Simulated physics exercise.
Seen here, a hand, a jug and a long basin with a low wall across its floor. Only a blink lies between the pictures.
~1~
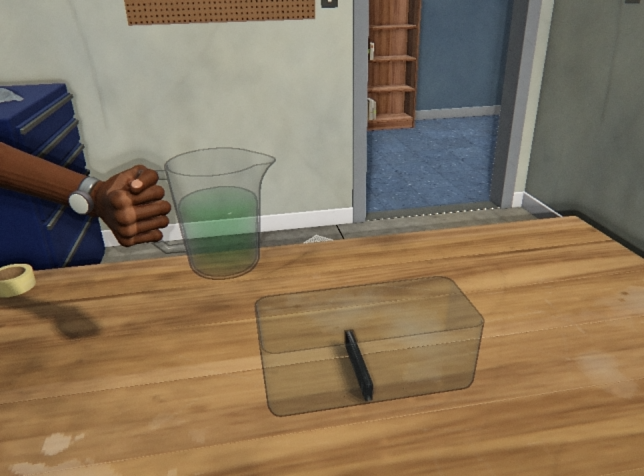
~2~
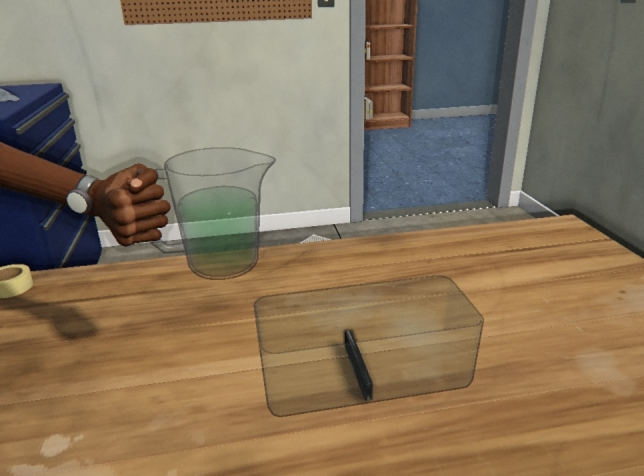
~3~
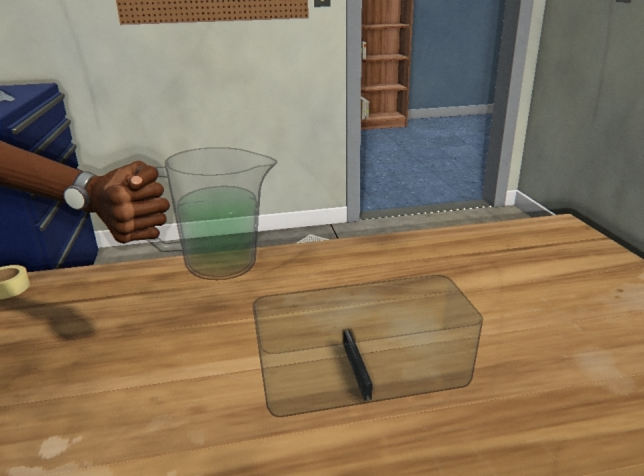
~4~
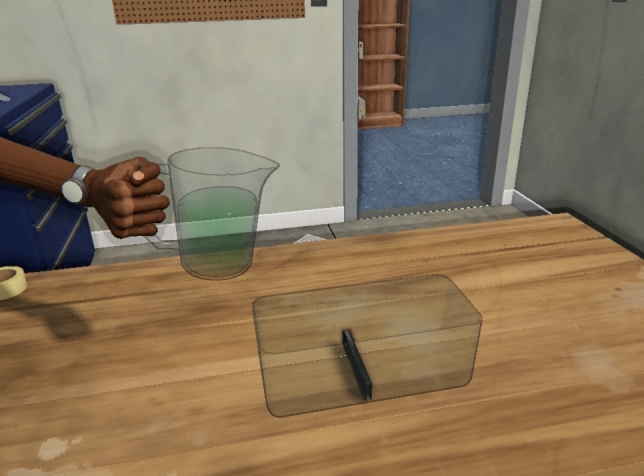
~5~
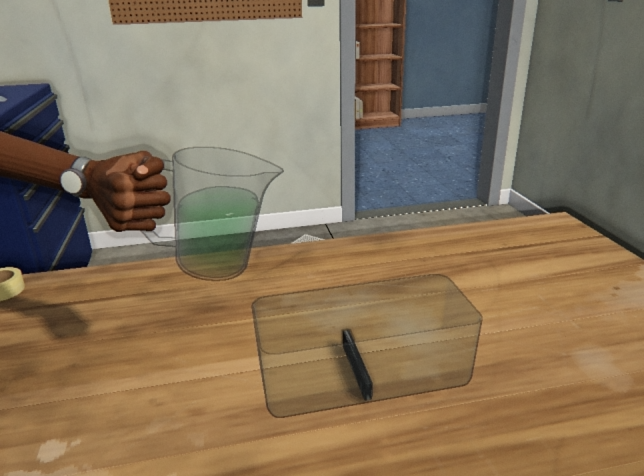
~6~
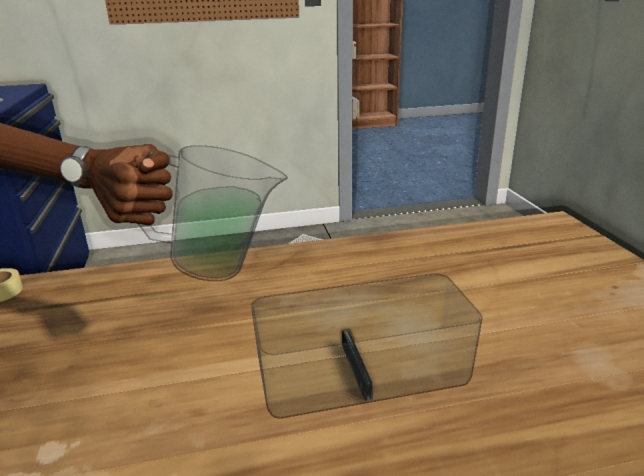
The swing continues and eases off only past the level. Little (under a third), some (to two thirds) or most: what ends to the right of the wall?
In the end not even a third is right of the wall.
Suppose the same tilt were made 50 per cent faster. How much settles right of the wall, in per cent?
Near 15 %.
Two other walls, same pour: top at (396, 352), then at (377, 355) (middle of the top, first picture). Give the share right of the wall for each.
In turn 15 and 15 in a hundred.
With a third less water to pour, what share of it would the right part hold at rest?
Some 10 per cent.
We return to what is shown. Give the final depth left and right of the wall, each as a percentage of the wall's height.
Left about 90, right about 10.
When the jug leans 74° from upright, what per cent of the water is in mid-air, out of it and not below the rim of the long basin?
About 15 per cent.
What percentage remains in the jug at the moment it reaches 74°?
Roughly 85 in a hundred.
A moment on, the jug is tipped part way and 86 per cent is still to pour, 2 is left of the wall and 0 right of it.
Next, the jug is tipped right over and 15 per cent is still to pour, 64 is left of the wall and 1 right of it.
Then the jug is tipped right over and 0 per cent is still to pour, 83 is left of the wall and 11 right of it.
Later the jug is tipped right over and 0 per cent is still to pour, 80 is left of the wall and 14 right of it.
At rest 80 per cent lies left of the wall, 14 right of it and 6 outside.
